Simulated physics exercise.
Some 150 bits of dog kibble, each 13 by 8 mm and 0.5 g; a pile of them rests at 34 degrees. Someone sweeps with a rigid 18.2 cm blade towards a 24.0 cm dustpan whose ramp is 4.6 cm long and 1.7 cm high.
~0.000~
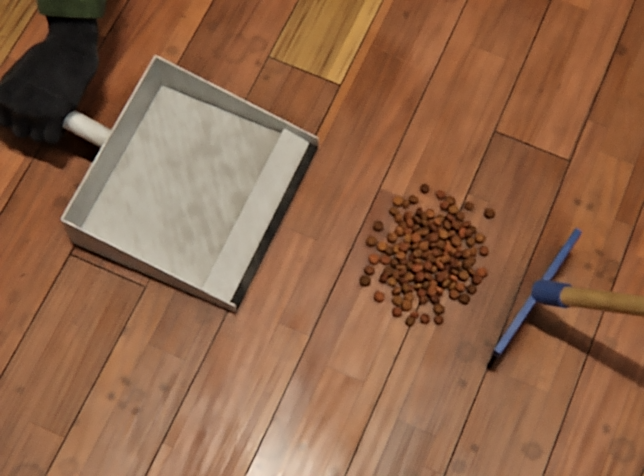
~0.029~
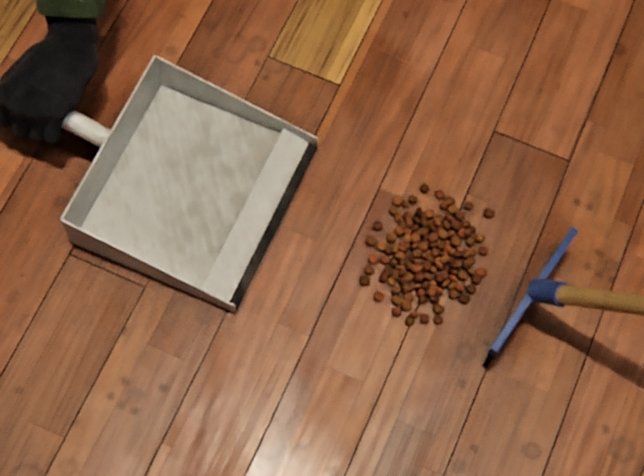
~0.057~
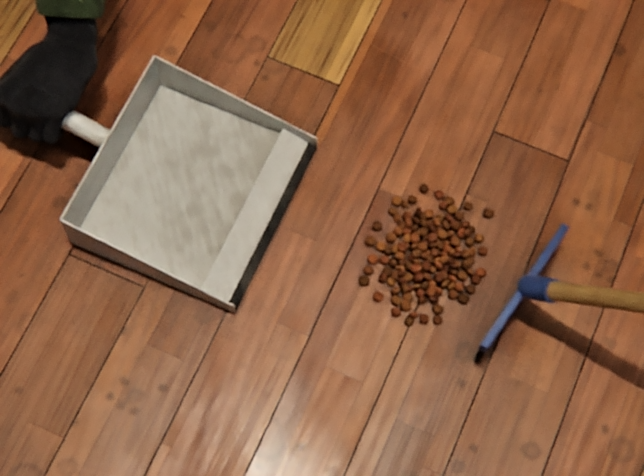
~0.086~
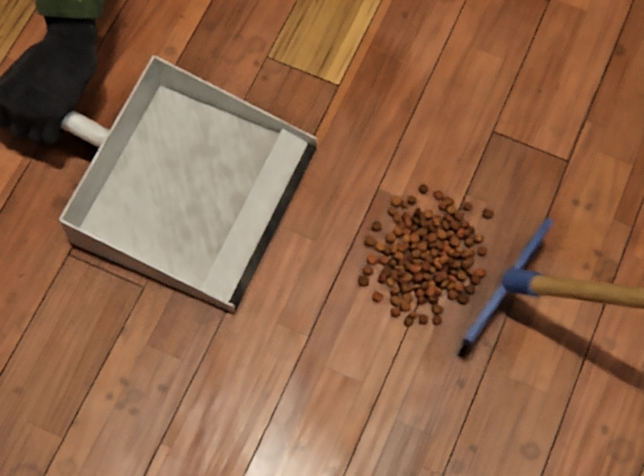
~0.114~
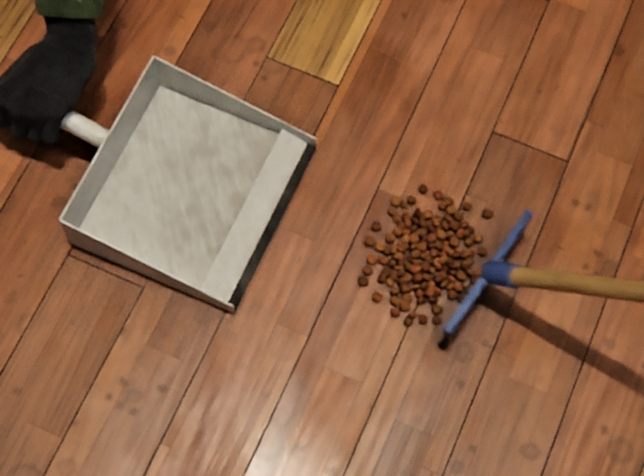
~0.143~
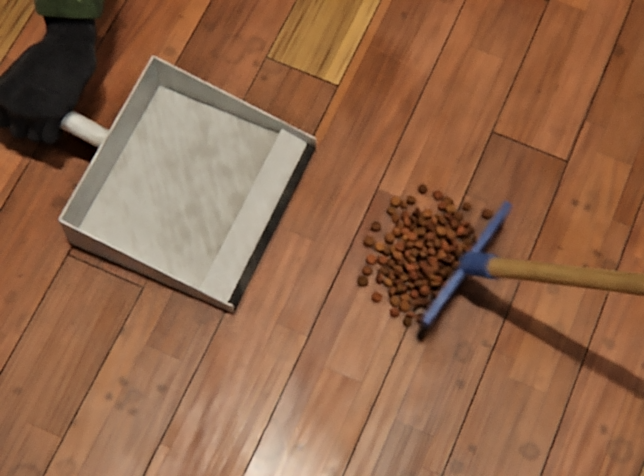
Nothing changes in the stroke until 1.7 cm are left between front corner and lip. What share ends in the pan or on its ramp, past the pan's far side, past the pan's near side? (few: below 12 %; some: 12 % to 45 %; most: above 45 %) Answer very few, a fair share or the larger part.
Pan: A fair share, far side: A fair share, near side: Very few.
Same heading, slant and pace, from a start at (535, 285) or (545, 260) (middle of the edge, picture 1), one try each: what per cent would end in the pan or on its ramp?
About 35 and 25 per cent.
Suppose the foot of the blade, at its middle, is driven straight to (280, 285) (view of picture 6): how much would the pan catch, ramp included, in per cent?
Some 5 per cent.
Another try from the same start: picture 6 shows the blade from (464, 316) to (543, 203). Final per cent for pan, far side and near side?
Pan 5, far 45, near 0.
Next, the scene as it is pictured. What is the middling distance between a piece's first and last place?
Roughly 18 cm.
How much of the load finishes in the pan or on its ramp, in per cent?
Roughly 30 per cent.
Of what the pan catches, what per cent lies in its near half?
Roughly 30 per cent.
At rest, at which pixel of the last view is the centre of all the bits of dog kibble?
Around (300, 189).
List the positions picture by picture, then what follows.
The first frame shows blade from (497, 352) to (575, 236), moved 0.0 cm, 0 of the pieces shifted so far; middle of the pieces at (427, 255); pan at (183, 188).
The second frame shows blade from (494, 351) to (572, 235), moved 0.4 cm, 0 of the pieces shifted so far; middle of the pieces at (427, 255).
The third frame shows blade from (484, 347) to (562, 231), moved 1.5 cm, 0 of the pieces shifted so far; middle of the pieces at (426, 255).
The fourth frame shows blade from (468, 340) to (547, 225), moved 3.4 cm, 0 of the pieces shifted so far; middle of the pieces at (426, 255).
The fifth frame shows blade from (447, 332) to (527, 217), moved 5.8 cm, 0 of the pieces shifted so far; middle of the pieces at (425, 255).
The sixth frame shows blade from (426, 323) to (506, 209), moved 8.5 cm, 60 of the pieces shifted so far; middle of the pieces at (423, 251); pan at (181, 188). The blade's pace is about 0.91 m/s.
After 0.26 s, middle of the blade 12 cm from the lip; 0 % over the lip, far side 10 %, near side 0 %.
After 0.34 s, middle of the blade 6 cm from the lip; 0 % over the lip, far side 15 %, near side 0 %.
After 0.56 s, middle of the blade 3 cm from the lip; 25 % over the lip, far side 20 %, near side 0 %.
At rest (0.9 s), pan 30 %, far side 20 %, near side 0 %, in front of the lip or behind the blade 50 %.
